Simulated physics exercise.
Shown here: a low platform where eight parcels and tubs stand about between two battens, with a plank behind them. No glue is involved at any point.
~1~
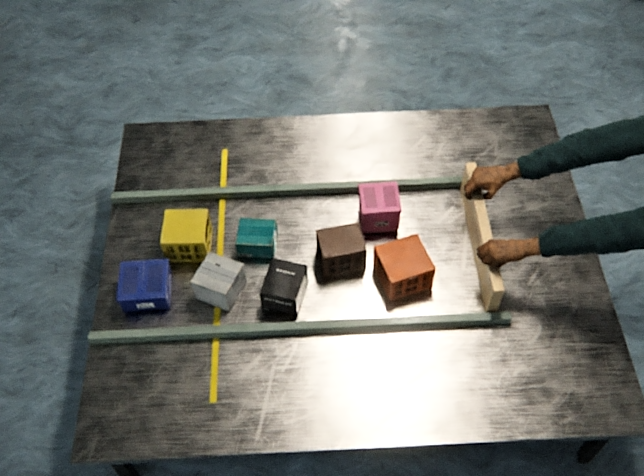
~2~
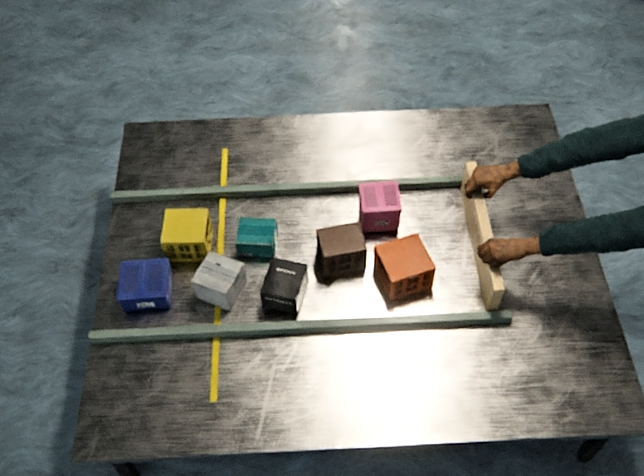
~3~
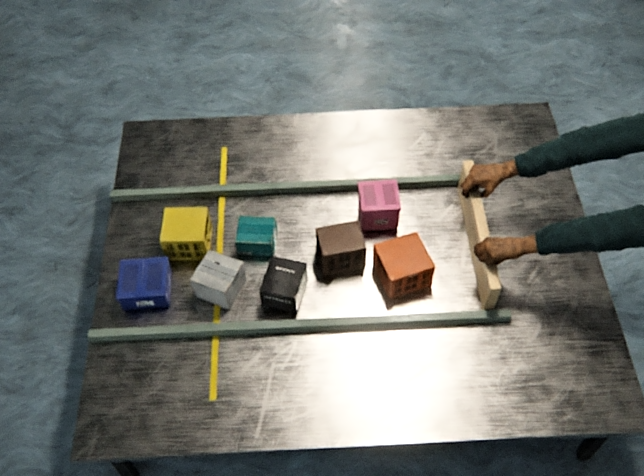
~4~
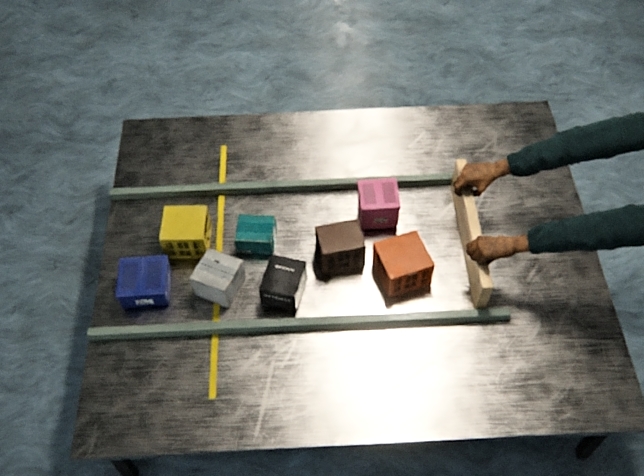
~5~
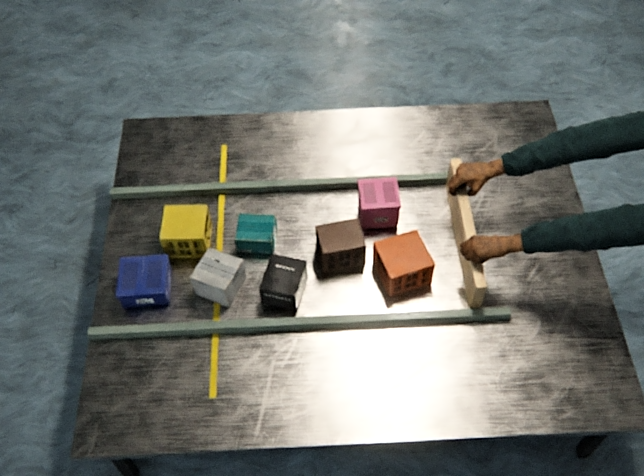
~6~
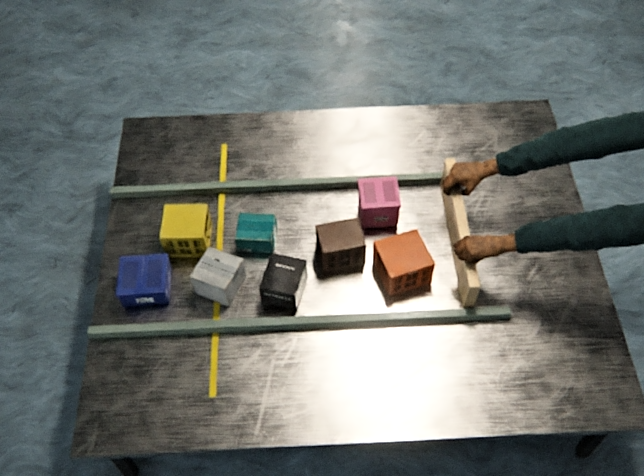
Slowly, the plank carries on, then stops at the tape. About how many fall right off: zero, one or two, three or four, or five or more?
Only one or two are pushed off.
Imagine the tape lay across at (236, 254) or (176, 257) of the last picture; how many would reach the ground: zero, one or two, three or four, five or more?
For the first place I'd say 1 or 2, and for the second three to four.
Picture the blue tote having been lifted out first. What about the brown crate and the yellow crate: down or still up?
Result - brown crate: It stays aboard; yellow crate: It comes off.
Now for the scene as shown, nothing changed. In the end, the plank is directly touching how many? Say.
The figure is 2.
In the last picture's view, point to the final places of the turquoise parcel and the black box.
Final centres, first then second: (133, 217), (149, 292).
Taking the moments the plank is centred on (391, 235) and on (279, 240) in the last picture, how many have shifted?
It comes to 3 for the first spot, 8 for the other.
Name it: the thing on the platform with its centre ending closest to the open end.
It's the white parcel that is foremost.
A little later, none off yet; blue tote at rest near (145, 281); yellow crate at rest near (187, 231); white parcel at rest near (219, 277).
Next, none off yet; blue tote at rest near (145, 281); yellow crate shifted about its own width near (156, 227); white parcel shifted about its own width near (195, 276).
When it is over, the number that fall off is one or two; down, yellow crate and blue tote.
